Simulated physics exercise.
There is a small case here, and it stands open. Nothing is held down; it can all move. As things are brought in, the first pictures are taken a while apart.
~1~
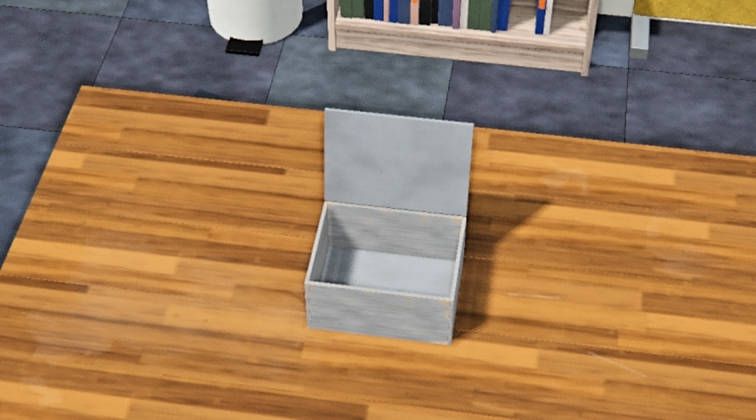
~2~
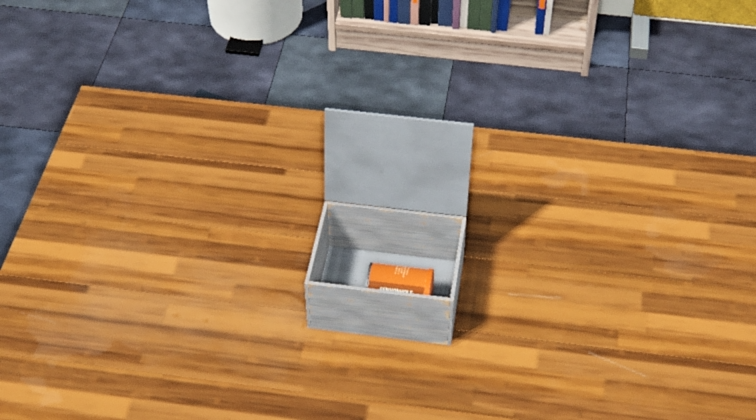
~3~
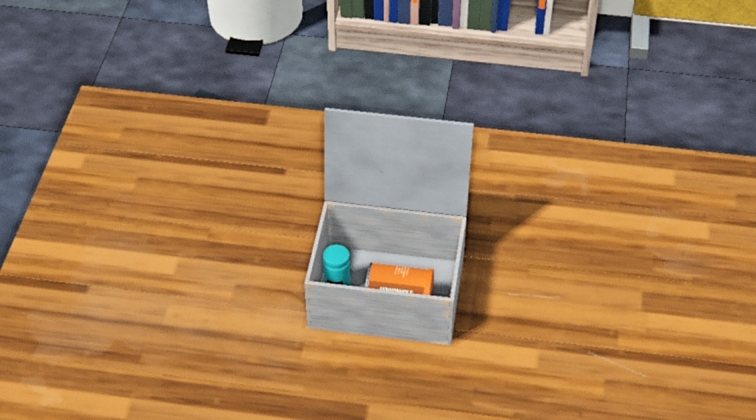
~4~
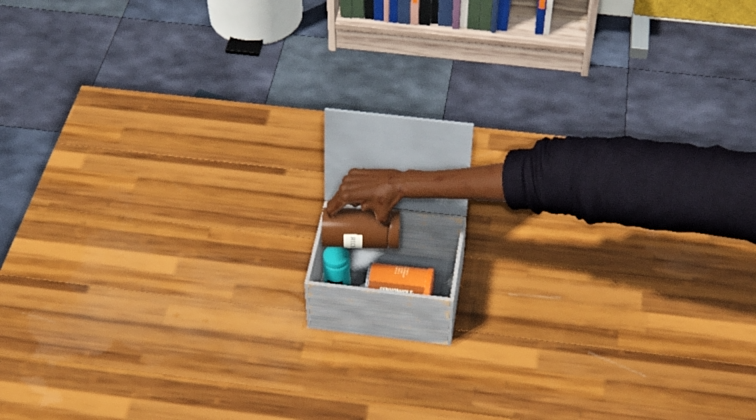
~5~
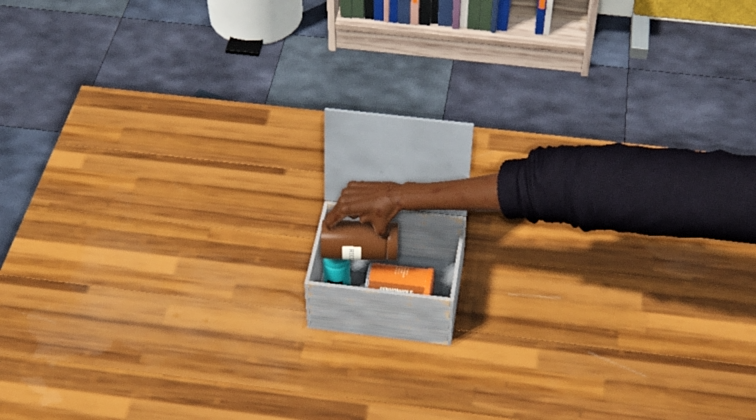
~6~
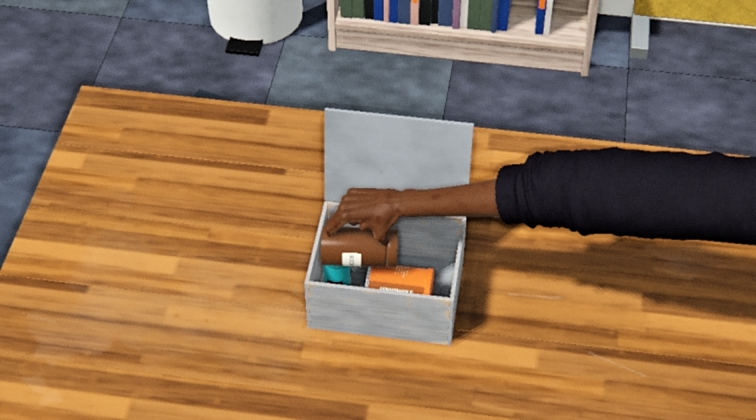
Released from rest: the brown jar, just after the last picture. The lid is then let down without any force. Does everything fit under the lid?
Oh look, the lid is propped open.
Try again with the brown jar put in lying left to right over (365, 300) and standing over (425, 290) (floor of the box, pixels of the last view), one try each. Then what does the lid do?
Trial 1: Lid lowered. Trial 2: Lid propped open.
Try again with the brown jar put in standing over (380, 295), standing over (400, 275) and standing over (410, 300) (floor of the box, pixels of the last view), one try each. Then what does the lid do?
Try 1: Lid stays raised; try 2: Lid stays raised; try 3: Lid stays raised.
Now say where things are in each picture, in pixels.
The last thing is not in view yet, in the first frame.
The last thing is not in view yet, in the second frame.
The last thing is not in view yet, in the third frame.
Still above its spot; brown jar (361, 229), in the fourth frame.
Still above its spot; brown jar (360, 240), in the fifth frame.
Put in, still held; brown jar (360, 247), in the sixth frame.
Then, 0.80 s past the last view, lid starting down; brown jar displaced about its own width near (388, 243); orange tin displaced a little.
Then, 1.50 s past the last view, lid 68° above the rim; brown jar displaced about its own width near (383, 246).
Finally, lid 40° above the rim; moved from the start, brown jar; the other 2 still in place. Final places as the last picture's camera would see them, brown jar near (383, 248).
